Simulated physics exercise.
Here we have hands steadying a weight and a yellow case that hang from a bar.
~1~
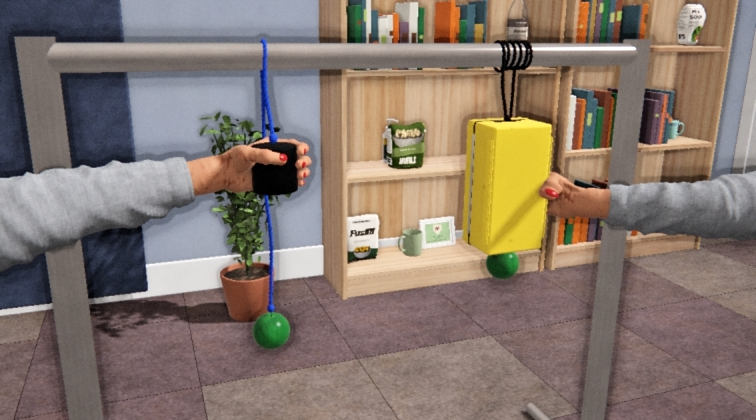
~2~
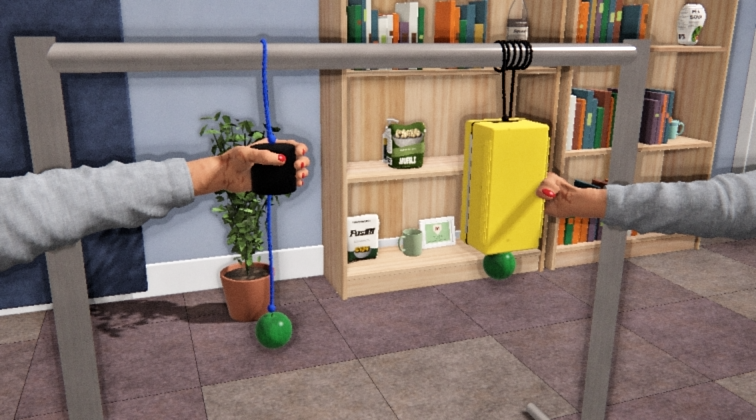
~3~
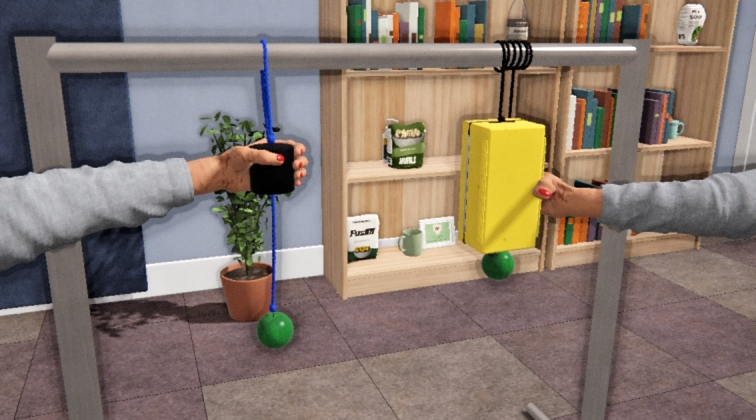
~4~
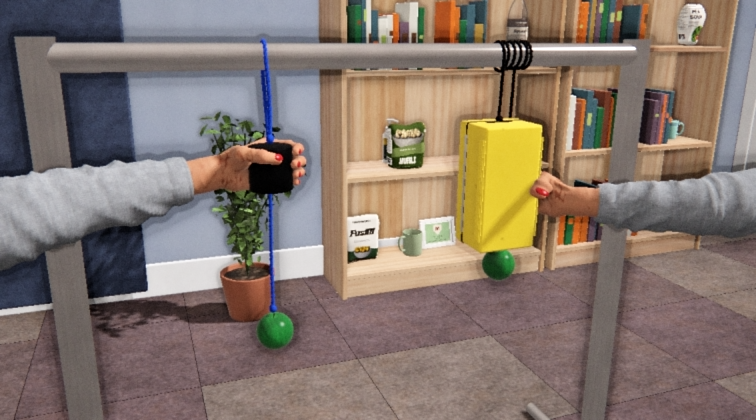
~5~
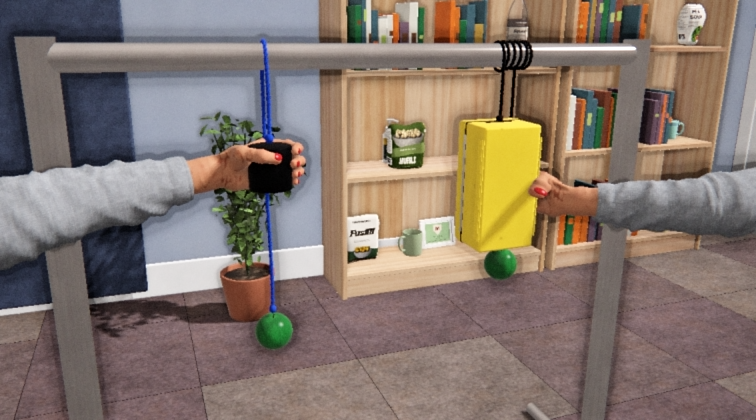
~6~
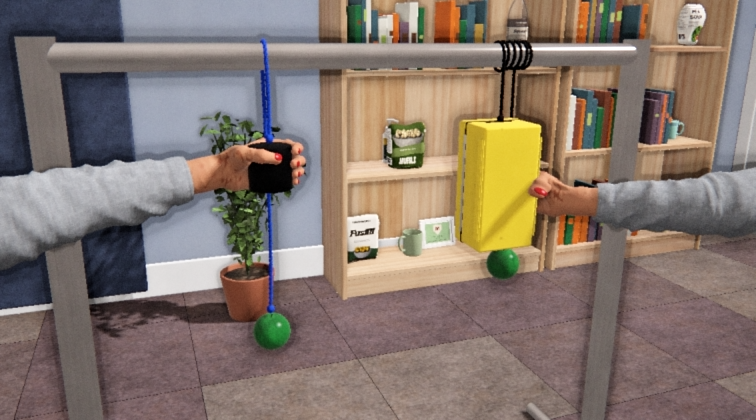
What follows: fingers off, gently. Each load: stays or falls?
Weight: It falls. Yellow case: It stays.
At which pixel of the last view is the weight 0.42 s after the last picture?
By then you'd find it near pixel (276, 322).
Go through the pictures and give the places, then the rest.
The first picture shows weight (275, 168); yellow case (505, 185); left apple (271, 331); right apple (502, 263).
The second picture shows weight (273, 168); yellow case (502, 185).
The third picture shows weight (272, 168); yellow case (499, 185).
The fourth picture shows weight (271, 168); yellow case (497, 185).
The fifth picture shows weight (270, 167); yellow case (496, 184).
The sixth picture shows weight (270, 167); yellow case (496, 184); left shoelace only laid over the rail; right shoelace wound several times round the rail.
Then, 0.42 s on from there, weight dropping near (276, 322); yellow case off the floor near (496, 191).
Then, 0.72 s on from there, weight on the floor; yellow case off the floor near (497, 191).
In the end, weight on the floor; yellow case off the floor near (497, 191). The weight pulls its rope through and the yellow case stays hanging.
